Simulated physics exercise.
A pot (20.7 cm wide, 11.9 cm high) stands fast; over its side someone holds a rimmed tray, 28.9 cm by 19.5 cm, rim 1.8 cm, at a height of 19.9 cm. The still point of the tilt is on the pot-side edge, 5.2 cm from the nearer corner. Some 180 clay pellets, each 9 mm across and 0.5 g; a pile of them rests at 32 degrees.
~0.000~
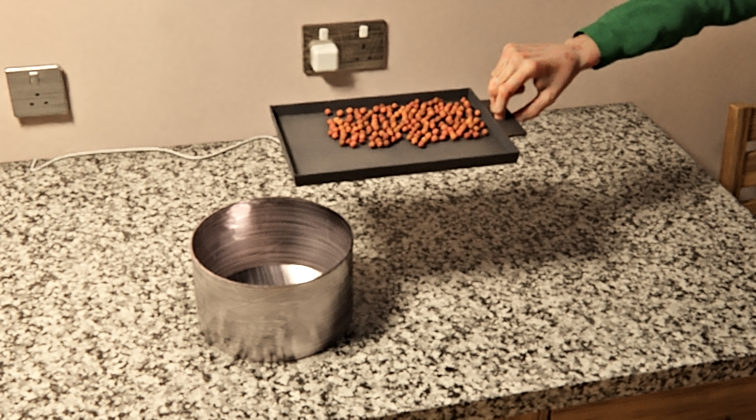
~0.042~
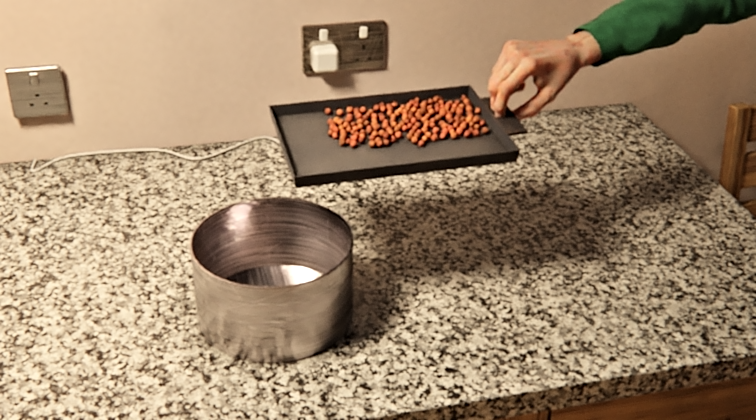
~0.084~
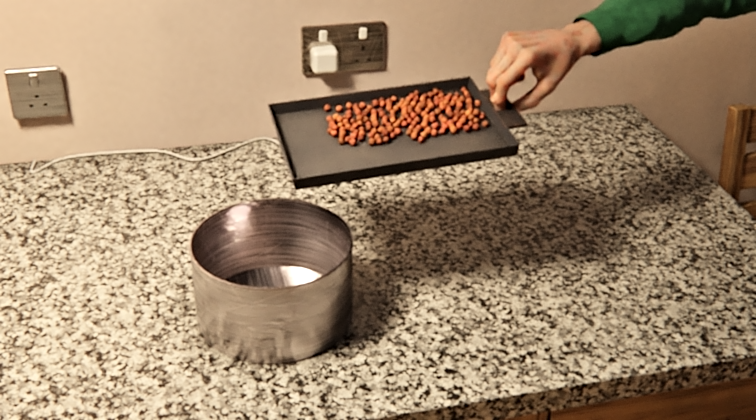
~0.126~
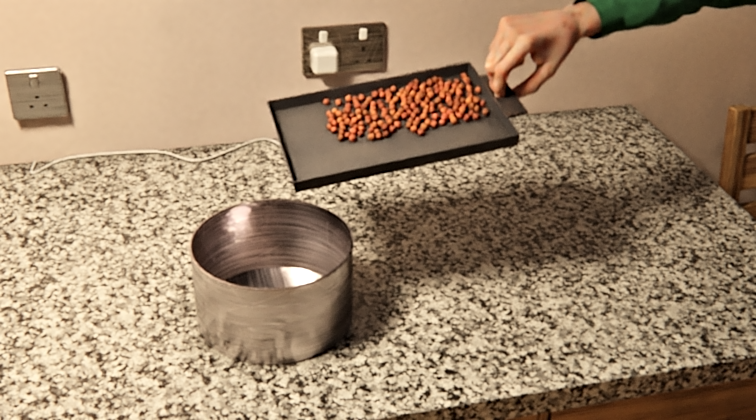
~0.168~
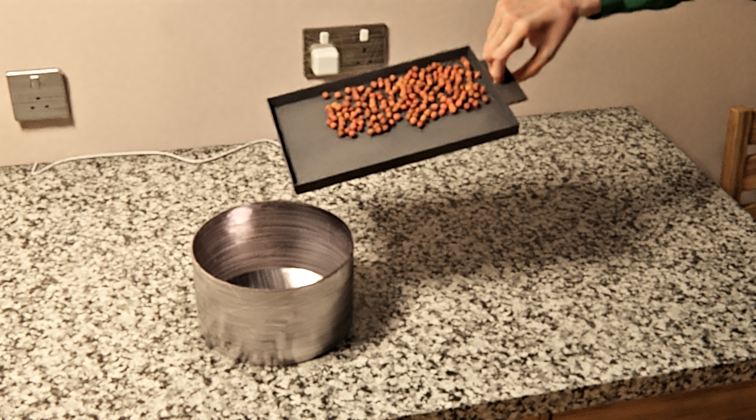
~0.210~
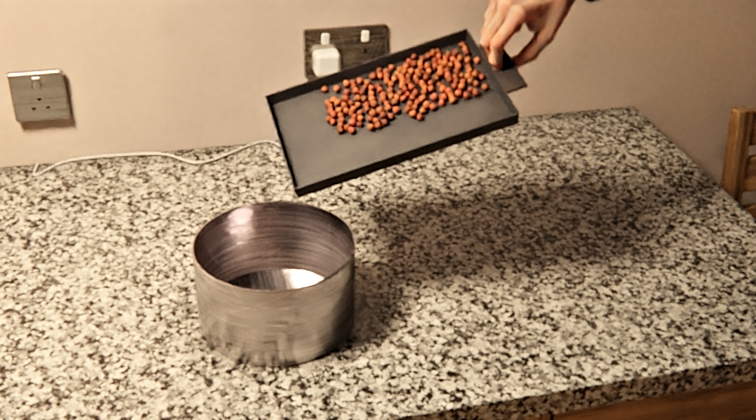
On a speckled kitchen worktop, a hand raises the right end of a dark tray of orange-brown pellets beside a metal pot.
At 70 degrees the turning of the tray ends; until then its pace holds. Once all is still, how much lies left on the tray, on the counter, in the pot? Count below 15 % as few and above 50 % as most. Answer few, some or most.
Left on the tray: Some; on the counter: Few; in the pot: Most.
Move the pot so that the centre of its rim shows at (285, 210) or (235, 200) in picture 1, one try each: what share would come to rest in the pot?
Some 20 and 10 per cent.
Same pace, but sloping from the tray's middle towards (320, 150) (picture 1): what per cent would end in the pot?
Some 35 per cent.
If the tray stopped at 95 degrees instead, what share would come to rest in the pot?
Then about 100 per cent.
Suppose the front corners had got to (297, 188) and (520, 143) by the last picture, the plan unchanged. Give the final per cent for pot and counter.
Pot 25, counter 10.
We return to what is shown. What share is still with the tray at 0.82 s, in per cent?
About 40 per cent.
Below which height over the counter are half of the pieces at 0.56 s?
About 24 cm.
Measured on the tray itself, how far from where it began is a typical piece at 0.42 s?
Some 3 cm.
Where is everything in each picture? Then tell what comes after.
Tray tilt 0 degrees, front corners at (296, 174) and (517, 151); middle of the pieces at (407, 123); pot at (272, 238), in the first picture.
Tray tilt 1 degrees, front corners at (296, 175) and (517, 149); middle of the pieces at (407, 122), in the second picture.
Tray tilt 4 degrees, front corners at (295, 178) and (517, 144), lowest corner left front; middle of the pieces at (407, 117), in the third picture.
Tray tilt 8 degrees, front corners at (294, 181) and (517, 134), lowest corner left front; middle of the pieces at (406, 108), in the fourth picture.
Tray tilt 14 degrees, front corners at (295, 184) and (517, 123), lowest corner left front; middle of the pieces at (406, 99), in the fifth picture.
Tray tilt 19 degrees, front corners at (296, 187) and (516, 112), lowest corner left front; middle of the pieces at (405, 89); pot at (274, 243). Its pace works out near 125 degrees a second, in the sixth picture.
After 0.42 s, tilt 46 degrees; the tray holds 100 %, the pot 0 %.
Then, at 0.56 s, tilt 63 degrees; the tray holds 100 %, the pot 0 %.
After 0.82 s, tilt 70 degrees; the tray holds 40 %, the pot 60 %.
By 1.7 s all is still; tray 35 %, counter 0 %, pot 65 %.
